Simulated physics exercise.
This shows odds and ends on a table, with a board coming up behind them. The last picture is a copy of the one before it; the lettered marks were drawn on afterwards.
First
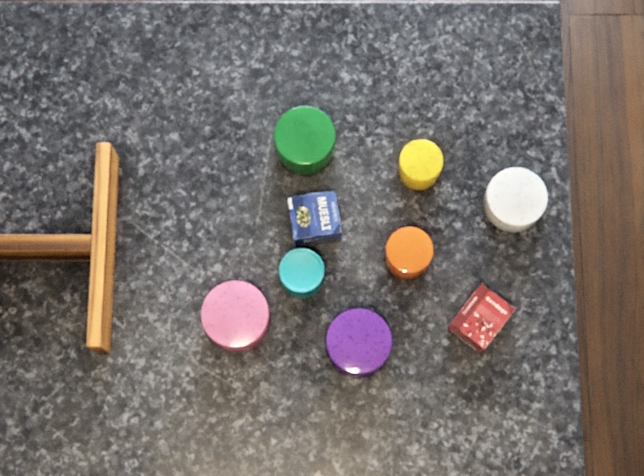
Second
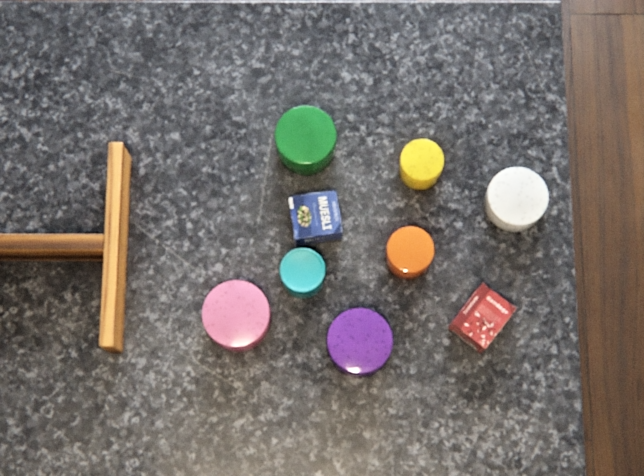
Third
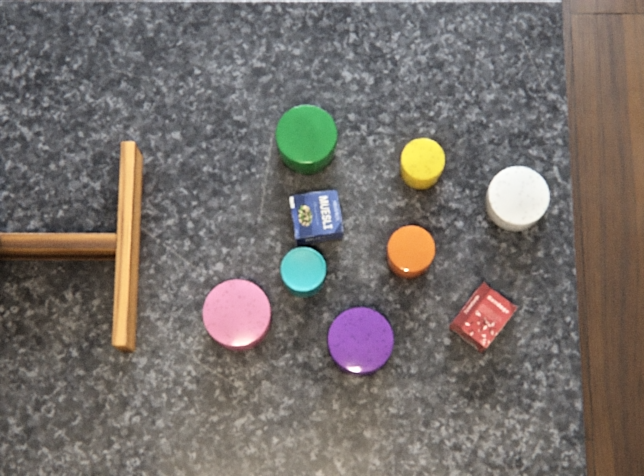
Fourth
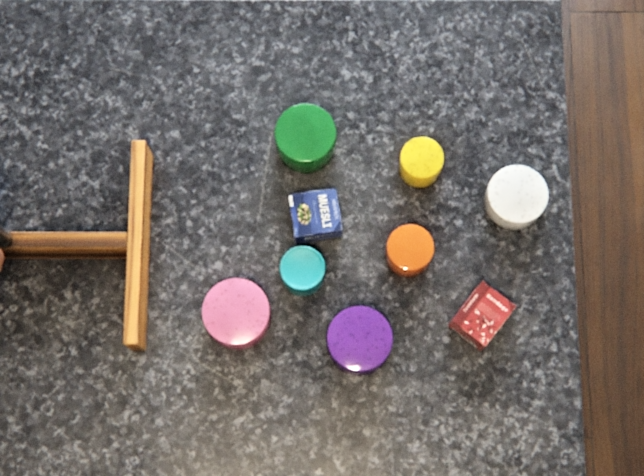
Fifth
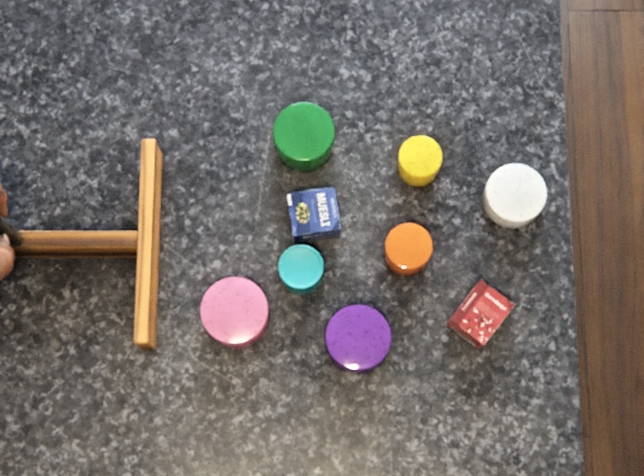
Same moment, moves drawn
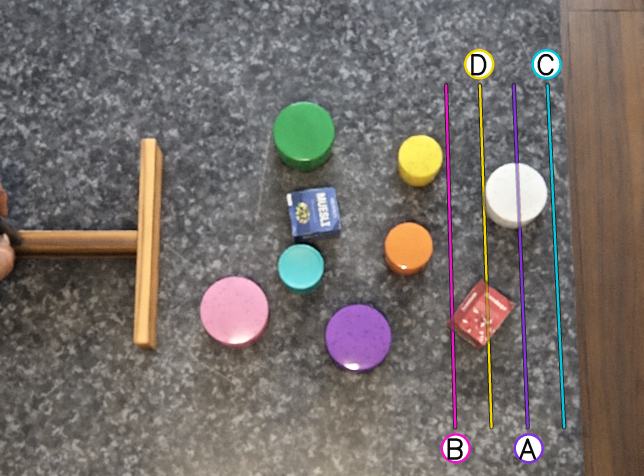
At the start, a T-shaped wooden board lies at the left of a speckled grey surface, apart from a scatter of colourful round pots, a blue packet and a red box. The board slides slowly right, narrowing the gap, and fingers gripping its handle come into view while the objects stay put.
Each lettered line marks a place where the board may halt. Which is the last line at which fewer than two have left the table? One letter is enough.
No farther than D.
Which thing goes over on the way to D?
It is the red box.
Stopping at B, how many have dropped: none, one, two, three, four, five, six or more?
By then, none.
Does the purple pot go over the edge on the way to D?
No.
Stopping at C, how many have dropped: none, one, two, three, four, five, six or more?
Six or more.
On the copy, A at (521, 250); B at (450, 250); C at (556, 250); D at (486, 250).
On D. First, board (268, 239); purple pot (369, 343); pink pot (309, 315).
Then, board (394, 239); red box (491, 316); orange pot (466, 253).
Finally, board (486, 239); red box over the edge; white pot (566, 196); one fallen.
By contrast, A drops three; B is within the limit but short; C drops seven.
